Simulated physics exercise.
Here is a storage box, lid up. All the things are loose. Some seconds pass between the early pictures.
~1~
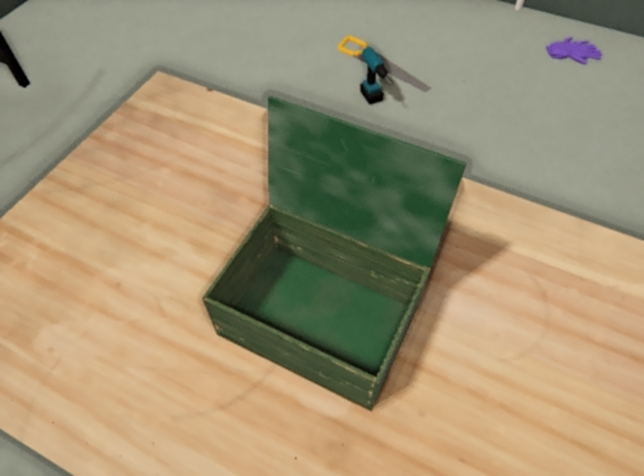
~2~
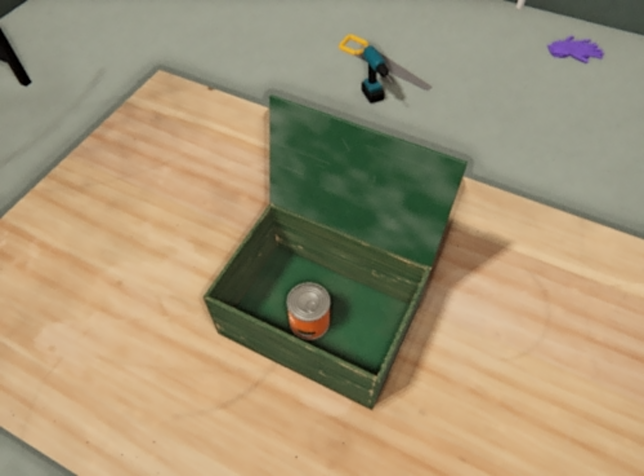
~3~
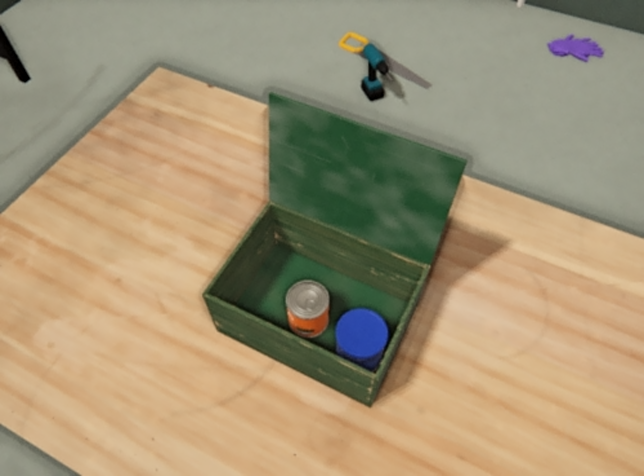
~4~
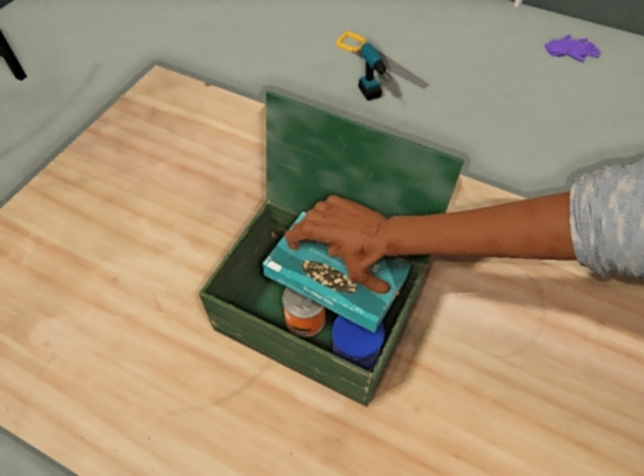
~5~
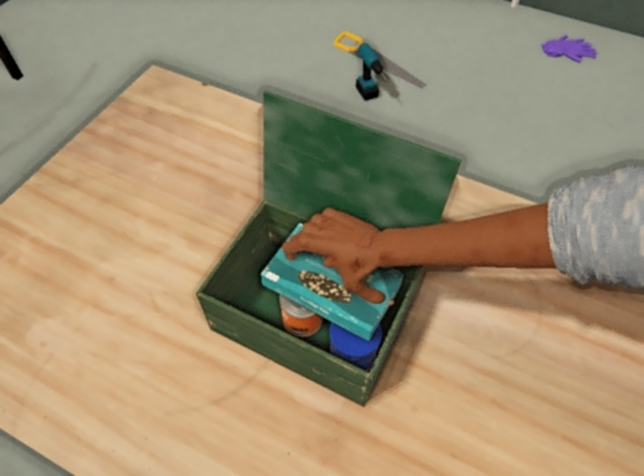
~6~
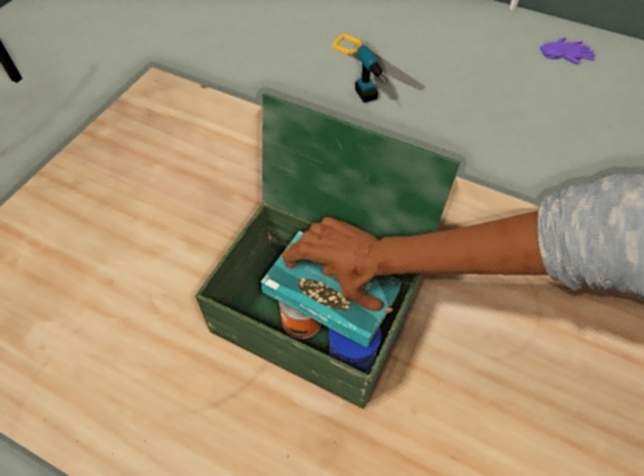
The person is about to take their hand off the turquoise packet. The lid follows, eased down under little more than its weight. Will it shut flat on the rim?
It closes.
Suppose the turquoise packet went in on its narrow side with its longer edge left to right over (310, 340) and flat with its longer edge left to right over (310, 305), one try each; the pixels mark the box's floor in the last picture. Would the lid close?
In the first case it stays ajar; in the second case it closes.
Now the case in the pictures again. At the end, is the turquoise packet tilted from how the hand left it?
The turquoise packet ends up tilted.
Then, 0.60 s later than the last frame, turquoise packet on its side near (346, 283).
Then, 1.40 s later than the last frame, lid 75° above the rim; turquoise packet on its side near (346, 283).
Then, 1.70 s later than the last frame, lid 46° above the rim; turquoise packet on its side near (346, 283).
Then, 2.00 s later than the last frame, lid 3° above the rim; turquoise packet on its side near (346, 283).
When it is over, lid shut; lying over in the box, turquoise packet; the other 2 as before. End places, in pixels of the last picture, turquoise packet near (346, 283).
